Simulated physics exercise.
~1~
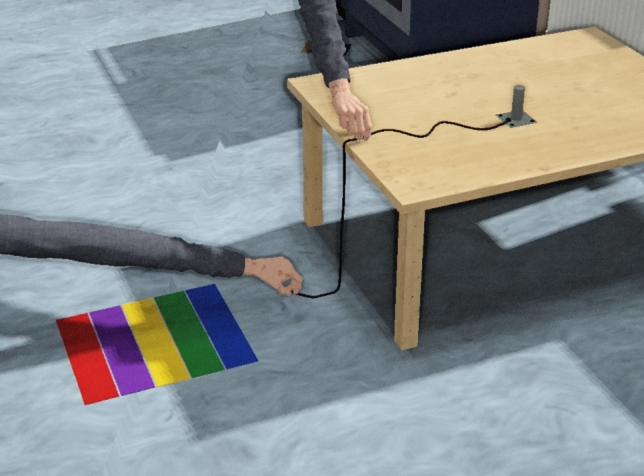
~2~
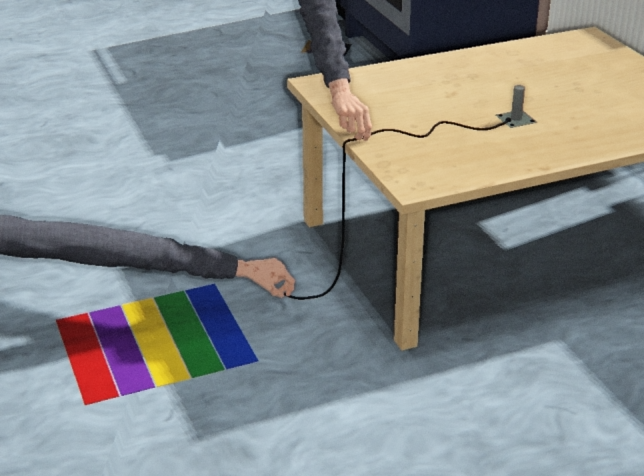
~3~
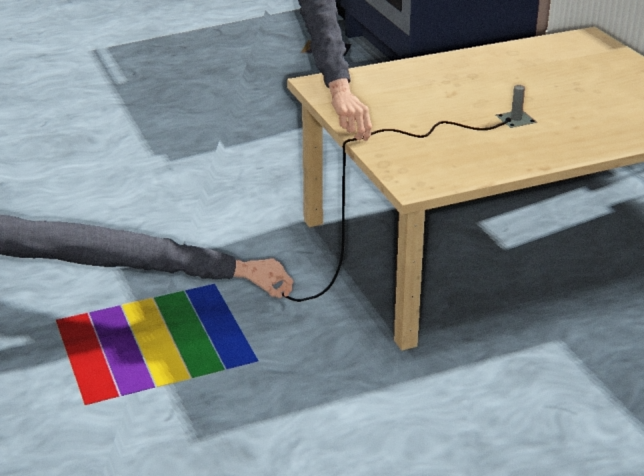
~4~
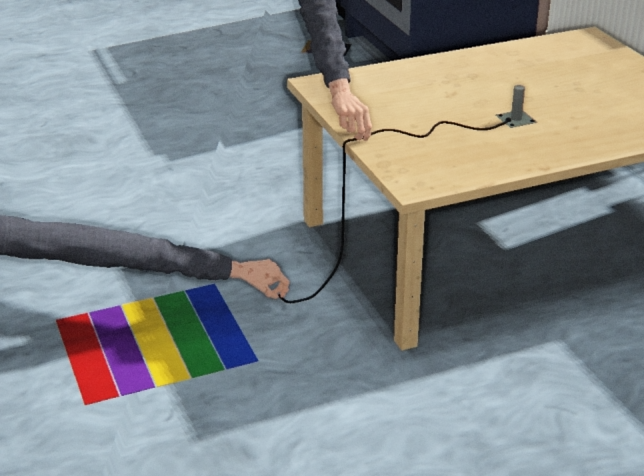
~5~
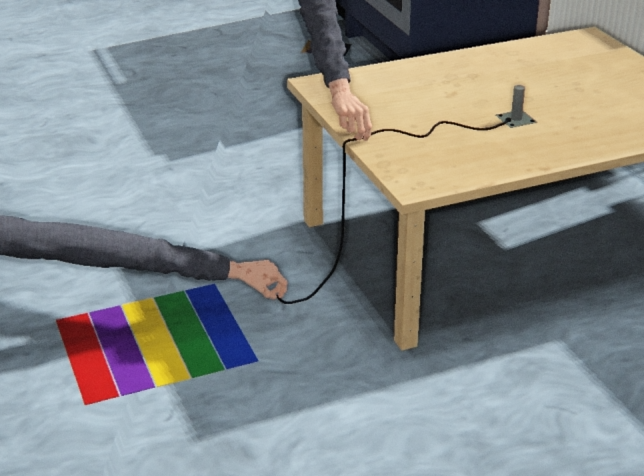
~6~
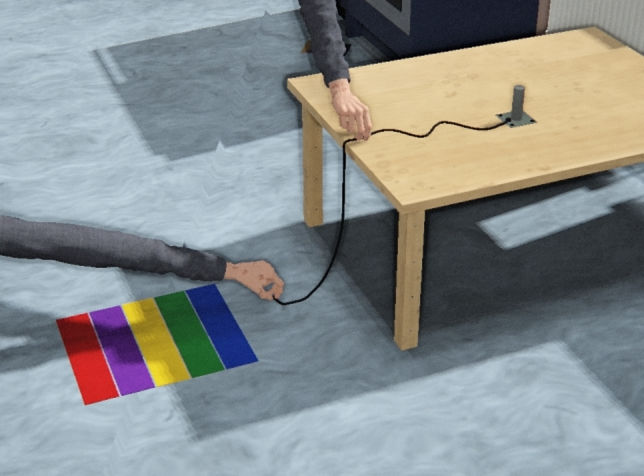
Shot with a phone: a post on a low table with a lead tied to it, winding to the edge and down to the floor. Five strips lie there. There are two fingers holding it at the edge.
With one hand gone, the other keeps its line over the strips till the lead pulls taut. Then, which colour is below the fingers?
The yellow one is below them.
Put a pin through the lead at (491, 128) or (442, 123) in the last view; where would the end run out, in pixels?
Near (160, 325) and (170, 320).
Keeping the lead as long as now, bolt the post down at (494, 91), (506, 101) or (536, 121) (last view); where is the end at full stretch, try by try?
In order, it comes out close to (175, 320), (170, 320) and (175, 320).
Soon after, end near (211, 311); over blue.
Then, end near (175, 320); over green.
At full stretch, end near (154, 325); over yellow. Over yellow.
